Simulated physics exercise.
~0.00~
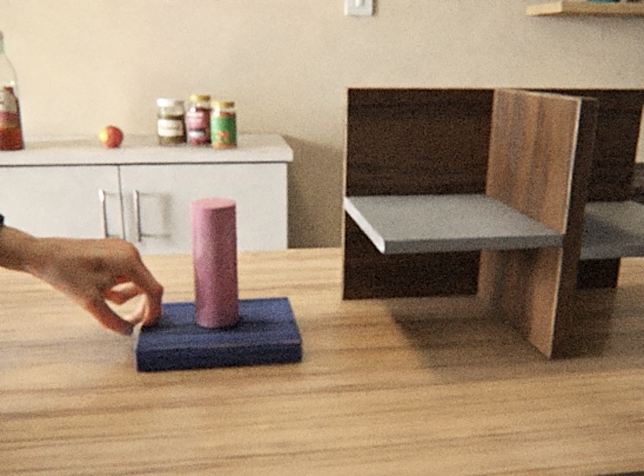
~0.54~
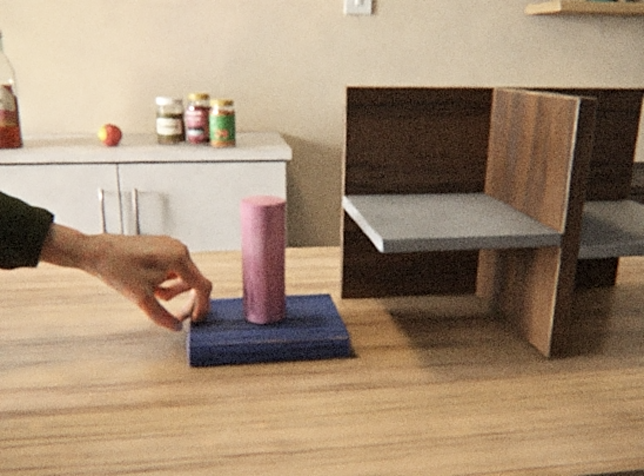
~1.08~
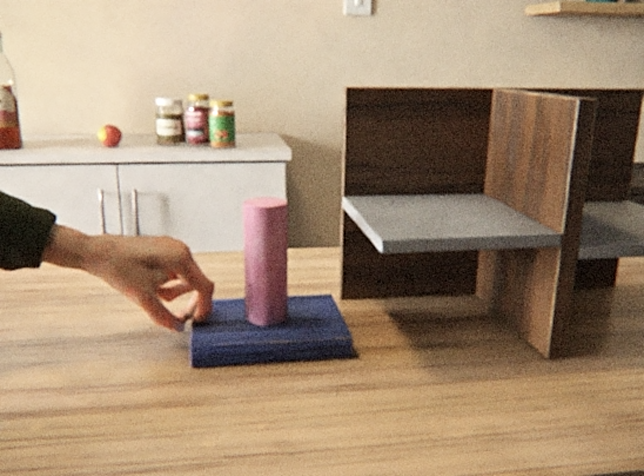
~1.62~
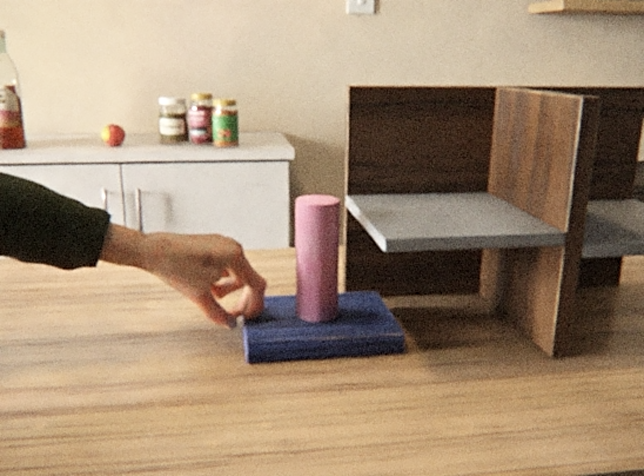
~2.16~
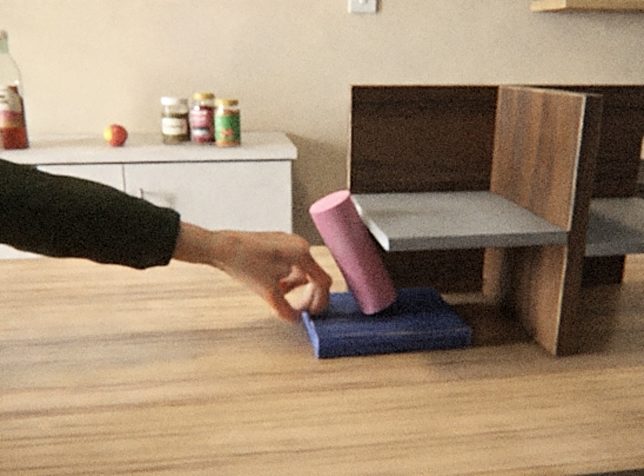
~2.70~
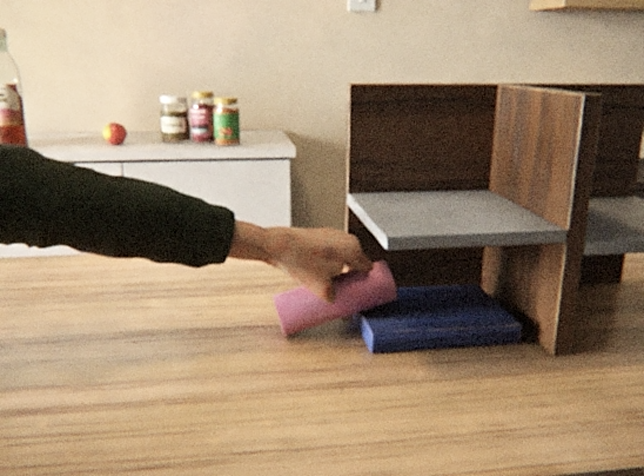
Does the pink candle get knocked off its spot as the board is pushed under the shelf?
Yes, the shelf's edge stops the top of the candle, and it tips back and ends up on its side at the left end of the board.
